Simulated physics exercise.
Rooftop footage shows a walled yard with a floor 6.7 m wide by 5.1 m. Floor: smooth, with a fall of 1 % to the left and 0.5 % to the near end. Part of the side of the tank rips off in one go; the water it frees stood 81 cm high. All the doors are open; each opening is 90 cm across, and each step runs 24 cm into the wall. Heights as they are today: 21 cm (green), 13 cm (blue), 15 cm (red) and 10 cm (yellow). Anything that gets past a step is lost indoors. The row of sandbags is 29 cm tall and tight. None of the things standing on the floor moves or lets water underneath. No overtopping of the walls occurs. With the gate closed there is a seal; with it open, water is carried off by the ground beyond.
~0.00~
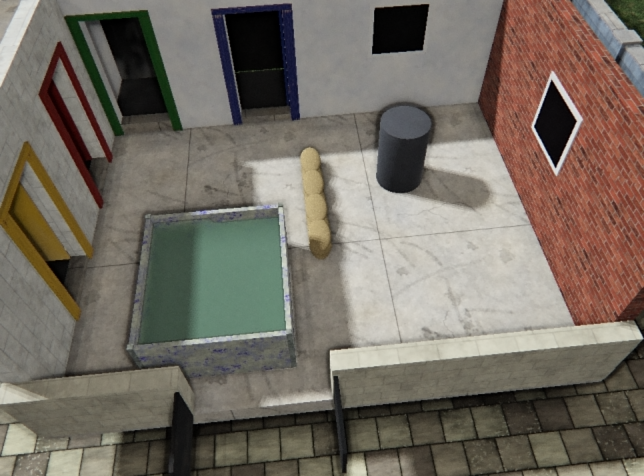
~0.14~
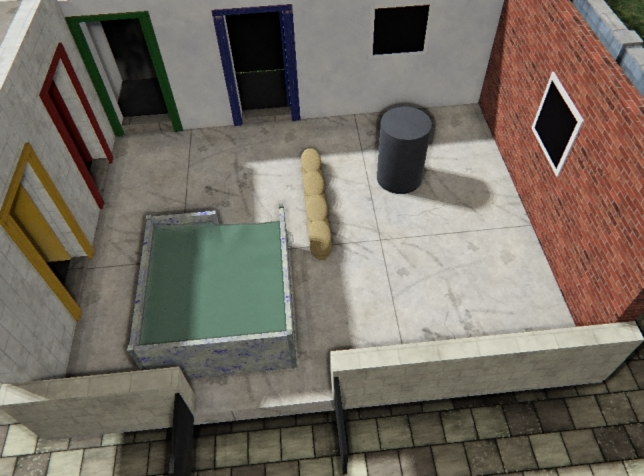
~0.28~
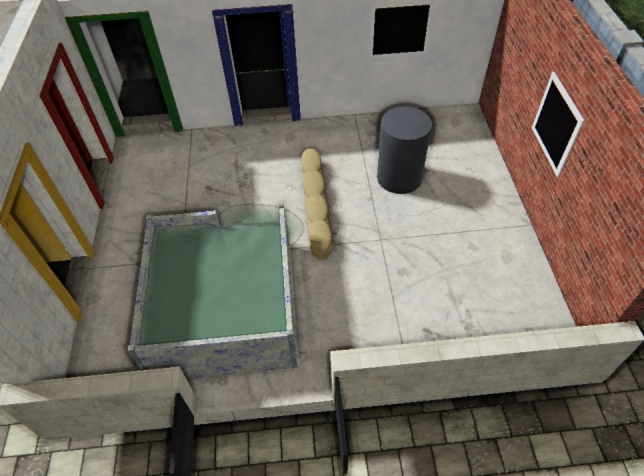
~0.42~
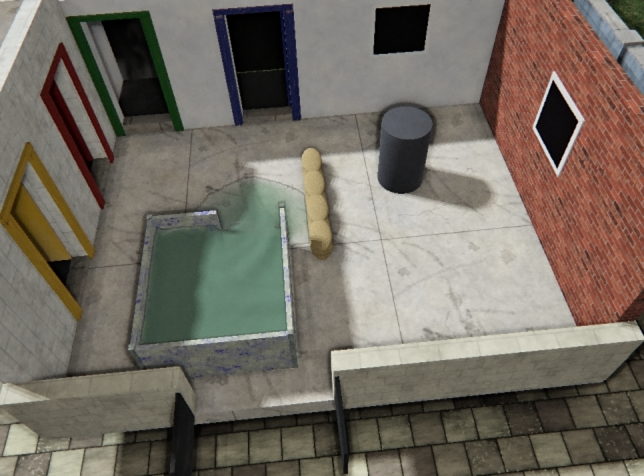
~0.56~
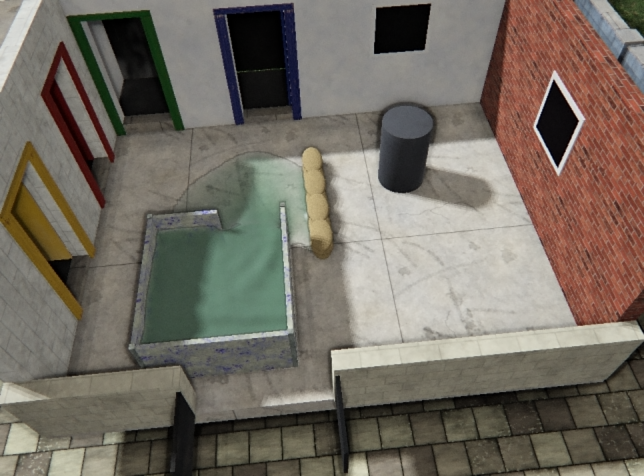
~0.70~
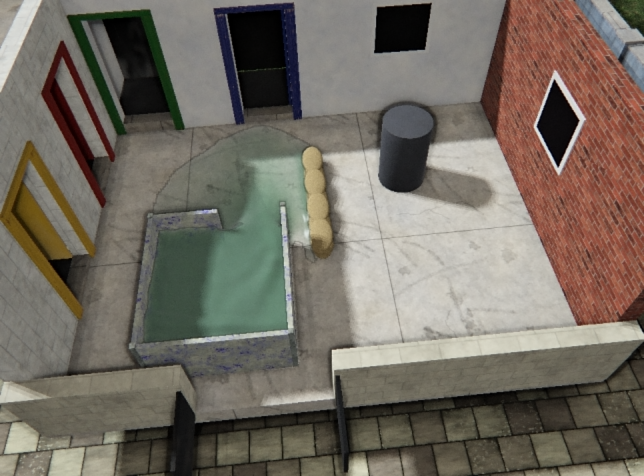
In a walled yard with green, red, yellow and blue doorways, a square tank of greenish water stands still beside a row of tan rounded objects. Part of its far side opens, and water pours through the gap, fanning across the floor toward the back wall and along the tan row.
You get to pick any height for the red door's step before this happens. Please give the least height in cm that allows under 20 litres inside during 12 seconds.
It would have to be roughly 13 cm high.
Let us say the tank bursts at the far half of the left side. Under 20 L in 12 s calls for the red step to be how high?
About 6.5 cm.
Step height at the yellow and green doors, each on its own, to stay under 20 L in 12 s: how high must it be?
Close to 12.5 cm (yellow) and close to 19 cm (green).
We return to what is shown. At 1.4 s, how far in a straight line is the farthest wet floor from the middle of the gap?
Distance from gap: Approx. 3.6 m.
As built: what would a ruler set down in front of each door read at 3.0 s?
Green door 20 cm, blue door 29 cm, red door 14 cm, yellow door 1 cm.
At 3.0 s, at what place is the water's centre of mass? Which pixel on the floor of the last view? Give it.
I'd put it close to (234, 225).
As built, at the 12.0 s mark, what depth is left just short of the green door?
About 9.0 cm.
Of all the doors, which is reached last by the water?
The yellow one comes last.
After 1.4 s water covers 25 % of the floor, deepest (40 cm) near (260, 240); 3 cm at the red door, 0 litres in over its 15 cm step.
After 3.0 s water covers 45 % of the floor, deepest (31 cm) near (256, 123); 14 cm at the red door, 0 litres in over its 15 cm step.
After 12.0 s water covers 95 % of the floor, deepest (14 cm) near (61, 408); 10 cm at the red door, 10 litres in over its 15 cm step.
At the red door as built, the water arrived by 1.4 s and peaked near 17 cm at 3.8 s.
Run again over the same 12 s with other heights there, 33 litres in over 11.5 cm, 8 litres over 15.5 cm. The limit of 20 litres is kept from about 13 cm up.
